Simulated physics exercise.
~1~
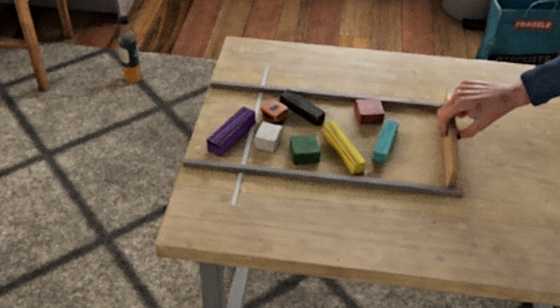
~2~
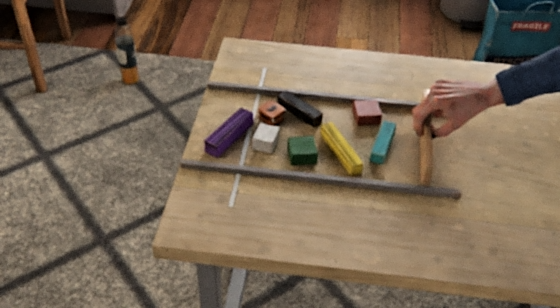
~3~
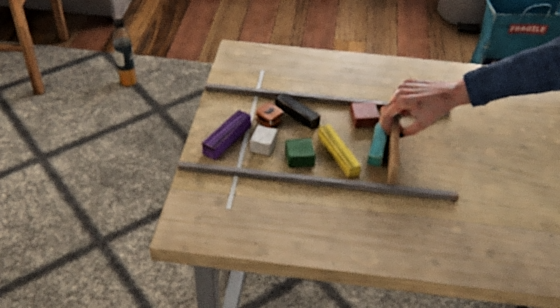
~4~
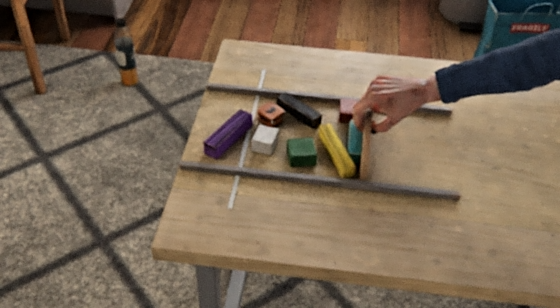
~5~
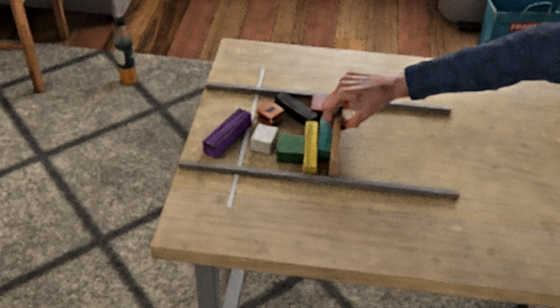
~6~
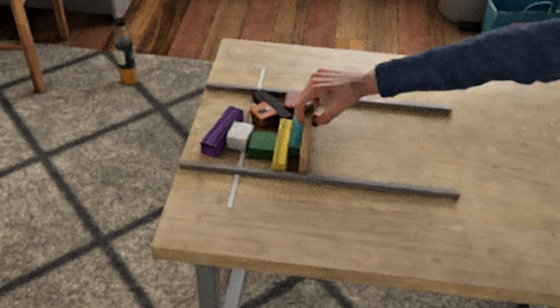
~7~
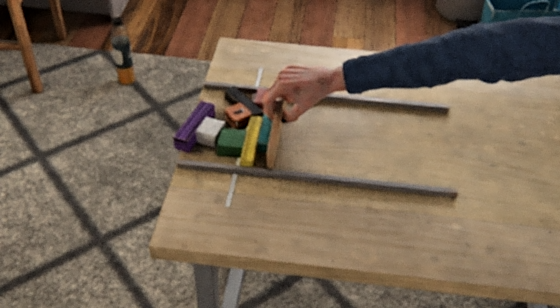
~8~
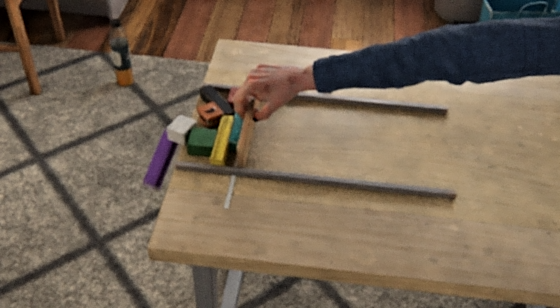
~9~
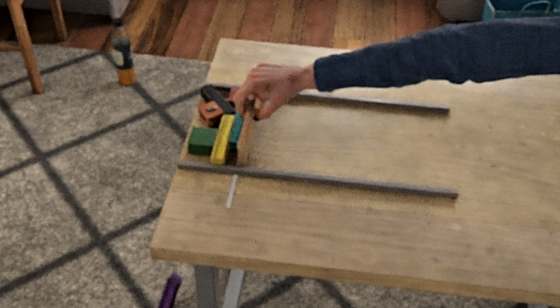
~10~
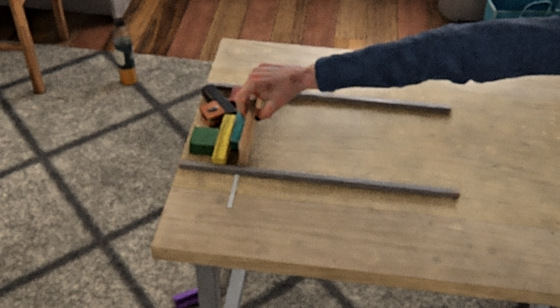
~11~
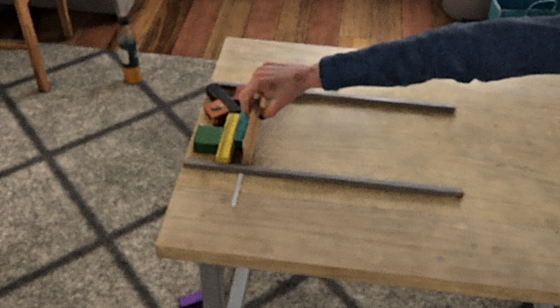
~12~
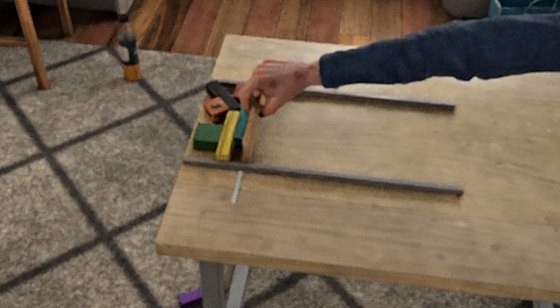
A hand slid an upright wooden board left across a table between two dark rails, gathering colorful blocks and sticks until the purple stick and white block went over the edge, then held the board still with the rest bunched against it.
